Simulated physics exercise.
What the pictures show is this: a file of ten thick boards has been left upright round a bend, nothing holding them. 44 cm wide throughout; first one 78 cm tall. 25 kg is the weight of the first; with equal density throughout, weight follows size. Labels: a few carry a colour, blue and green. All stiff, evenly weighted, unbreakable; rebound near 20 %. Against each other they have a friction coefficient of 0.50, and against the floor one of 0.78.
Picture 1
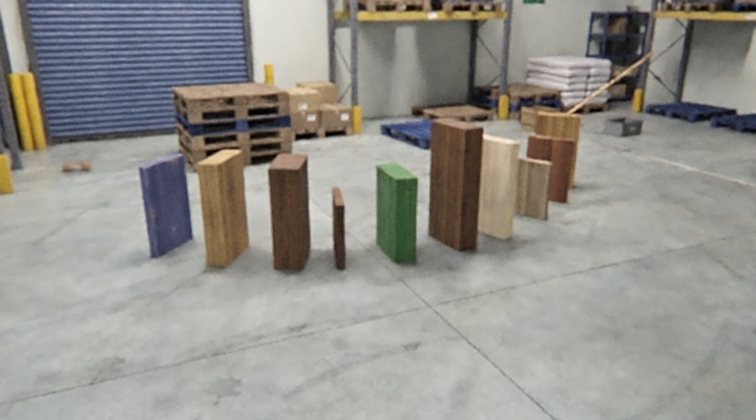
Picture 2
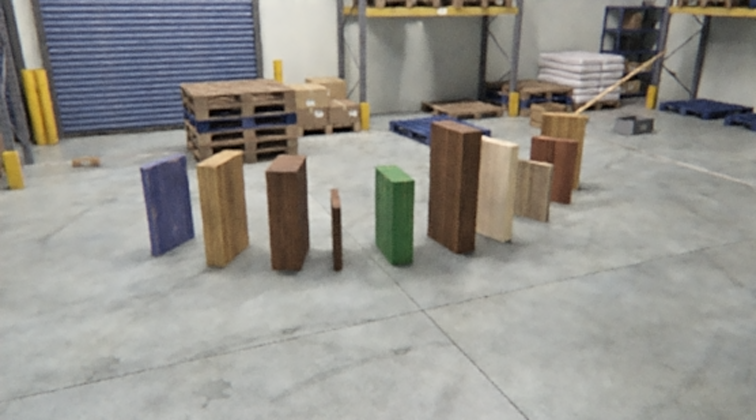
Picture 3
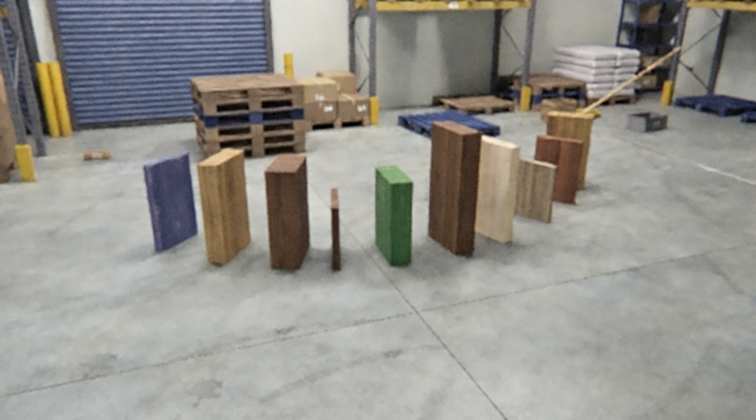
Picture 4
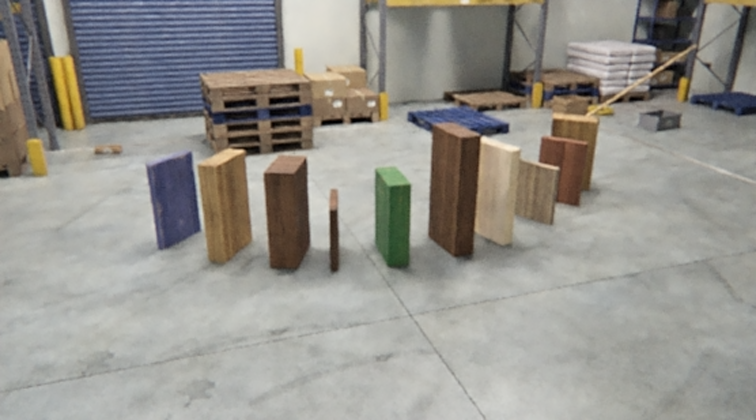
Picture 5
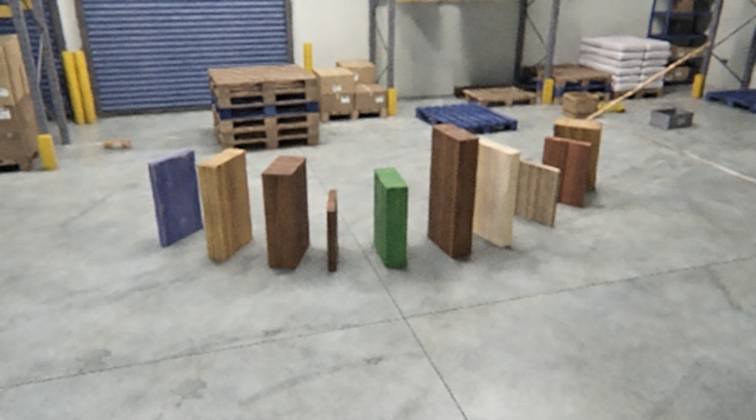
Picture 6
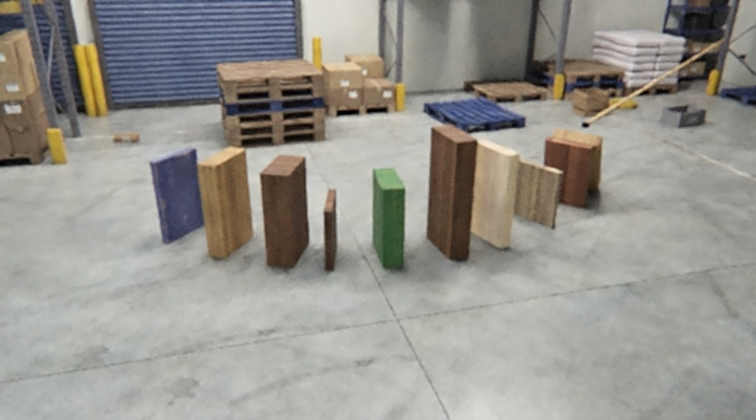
A curved line of ten upright boards stood on a warehouse floor as the view drifted slightly; a pole pushed the board at the far right end, which tipped against its reddish neighbour, while the rest stayed standing.
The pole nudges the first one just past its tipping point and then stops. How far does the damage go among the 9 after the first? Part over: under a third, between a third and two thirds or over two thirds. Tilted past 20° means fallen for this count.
Below a third.
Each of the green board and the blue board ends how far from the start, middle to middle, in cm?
So green shifts 0 cm, while blue shifts 0 cm.
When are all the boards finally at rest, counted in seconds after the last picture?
That happens at roughly 1.0 seconds.
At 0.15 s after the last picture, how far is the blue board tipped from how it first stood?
Its tilt comes to about 0° at that moment.
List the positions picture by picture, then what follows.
In the first frame (we follow the side turned to the camera; the camera moves round a little), pole end 8 cm from the first board; blue board (171, 206); green board (406, 221); no other piece has moved.
The second frame shows pole end 14 mm from the first board; blue board (172, 205).
The third frame shows pole end pushing; blue board (175, 202); no other piece has moved.
The fourth frame shows pole end pushing; blue board (178, 200); no other piece has moved.
The fifth frame shows pole end stopped; blue board (180, 199); no other piece has moved.
The sixth frame shows pole end (589, 125) stopped; blue board (182, 196); green board (394, 229); steepest lean 6°, the board at (564, 174); one has shifted.
Then, 0.15 s on from the sixth picture, 1 of the 9 other boards over.
Then, 0.49 s on from the sixth picture, 2 of the 9 other boards over.
Finally, 2 of the 9 other boards over; blue board unmoved; green board unmoved. That is 22 per cent. Seven left standing. Seen by the last camera, middles, blue board near (179, 195), green board near (388, 217).
